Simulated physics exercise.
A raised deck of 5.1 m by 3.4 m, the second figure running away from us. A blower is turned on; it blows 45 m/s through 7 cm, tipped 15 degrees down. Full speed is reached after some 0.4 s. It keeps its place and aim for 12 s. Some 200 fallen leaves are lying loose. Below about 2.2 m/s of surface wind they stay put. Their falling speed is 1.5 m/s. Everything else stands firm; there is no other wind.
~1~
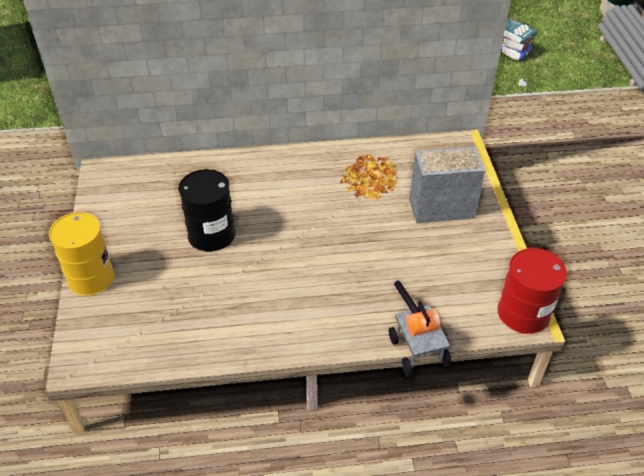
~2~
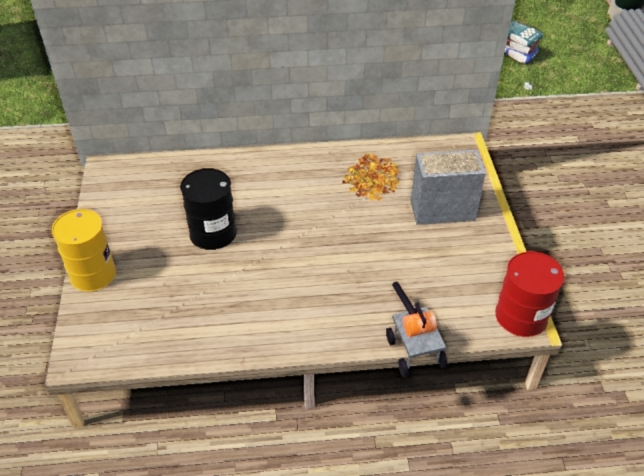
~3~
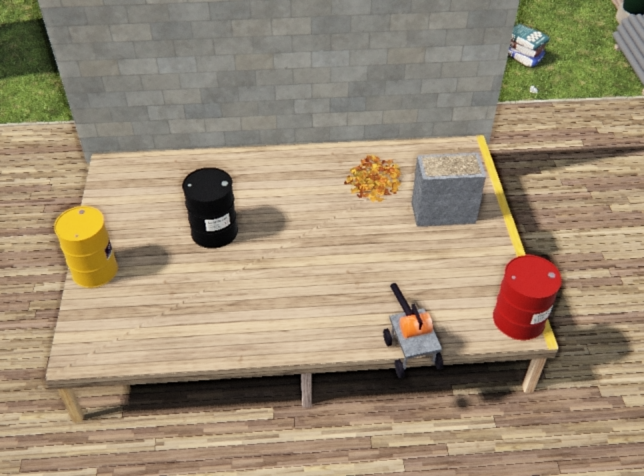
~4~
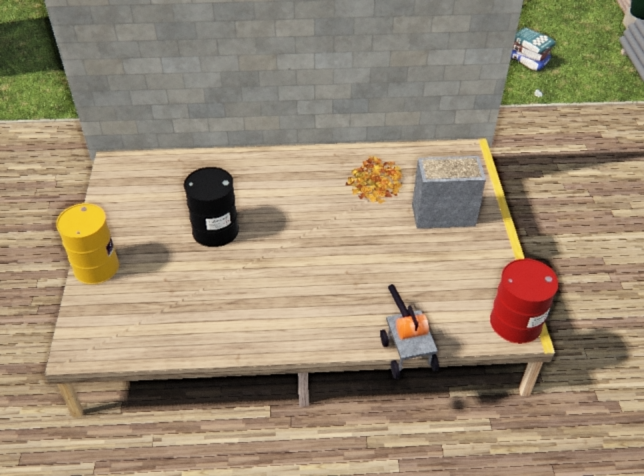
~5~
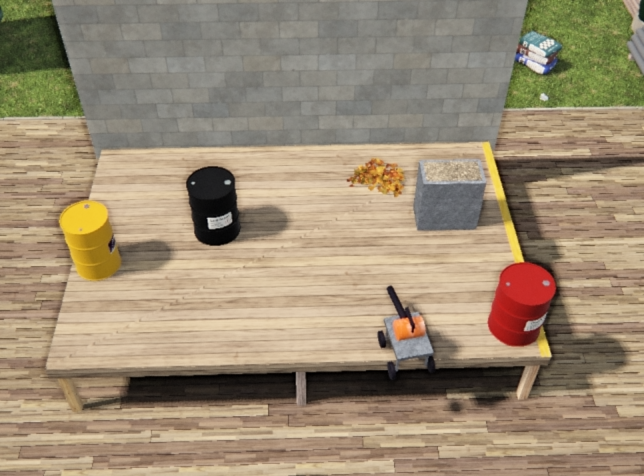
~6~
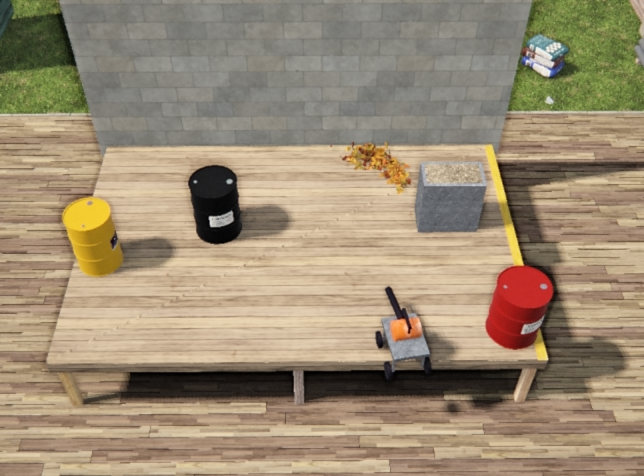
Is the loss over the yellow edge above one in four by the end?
Answer: Yes.
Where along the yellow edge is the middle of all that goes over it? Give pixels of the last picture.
Near (492, 147).
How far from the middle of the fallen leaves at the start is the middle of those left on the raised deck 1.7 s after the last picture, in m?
About 0.8 m.
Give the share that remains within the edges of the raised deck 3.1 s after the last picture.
Some 80 per cent.
Then, 1.7 s after the last picture the count stands so, 8 % are over the yellow edge; the middle of those still in play is near (414, 144).
Then, 3.1 s after the last picture the count stands so, 18 % are over the yellow edge; the middle of those still in play is near (442, 144).
Then, 5.8 s after the last picture the count stands so, 35 % are over the yellow edge; the middle of those still in play is near (454, 144).
Then, 11.2 s after the last picture, at the end, 58 % are over the yellow edge; the middle of those still in play is near (468, 145).
